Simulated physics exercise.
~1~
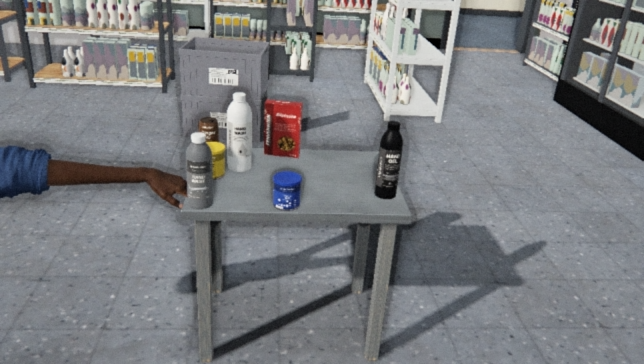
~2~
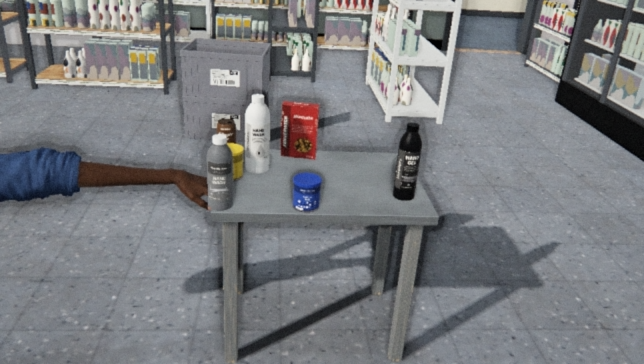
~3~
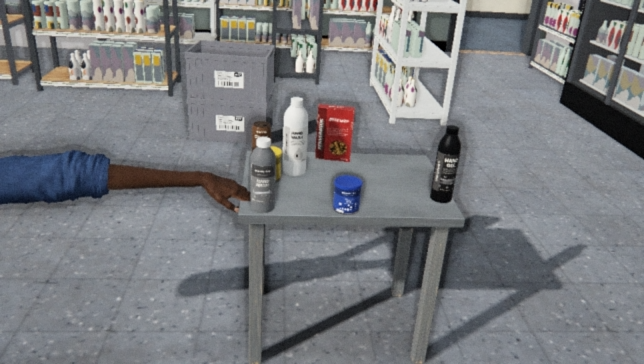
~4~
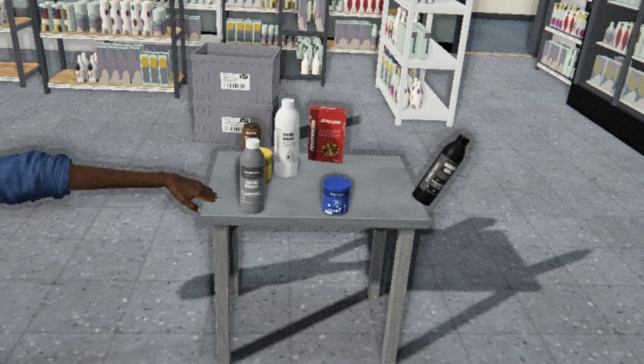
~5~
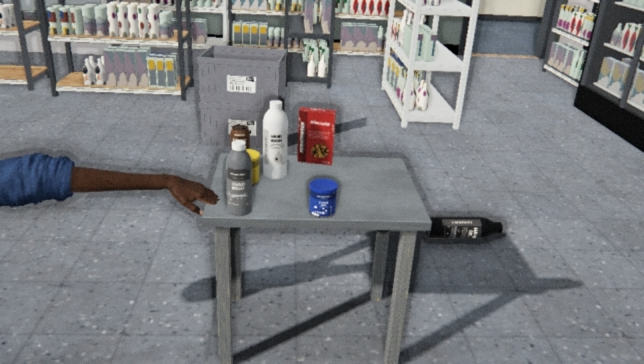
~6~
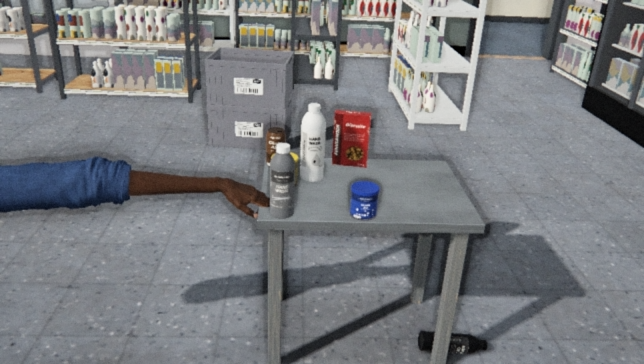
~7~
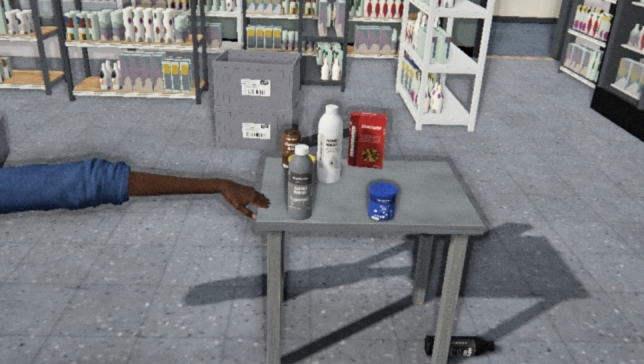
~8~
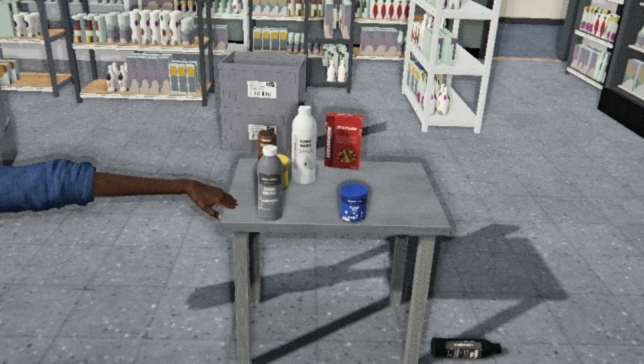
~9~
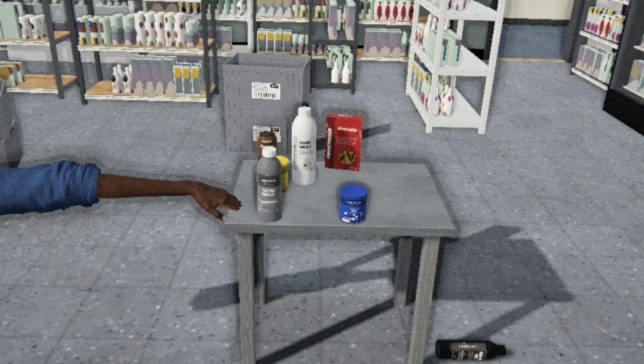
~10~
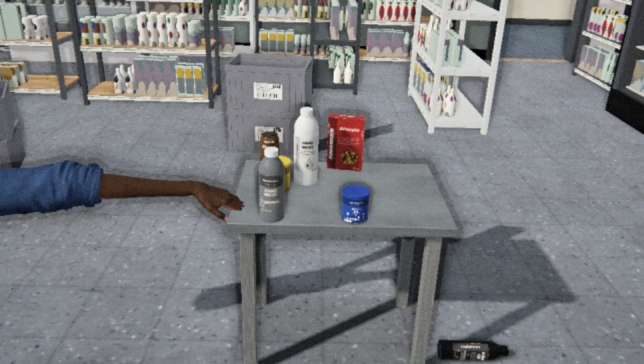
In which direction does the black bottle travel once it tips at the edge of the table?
It moves down, falling past the right edge of the table to the floor.
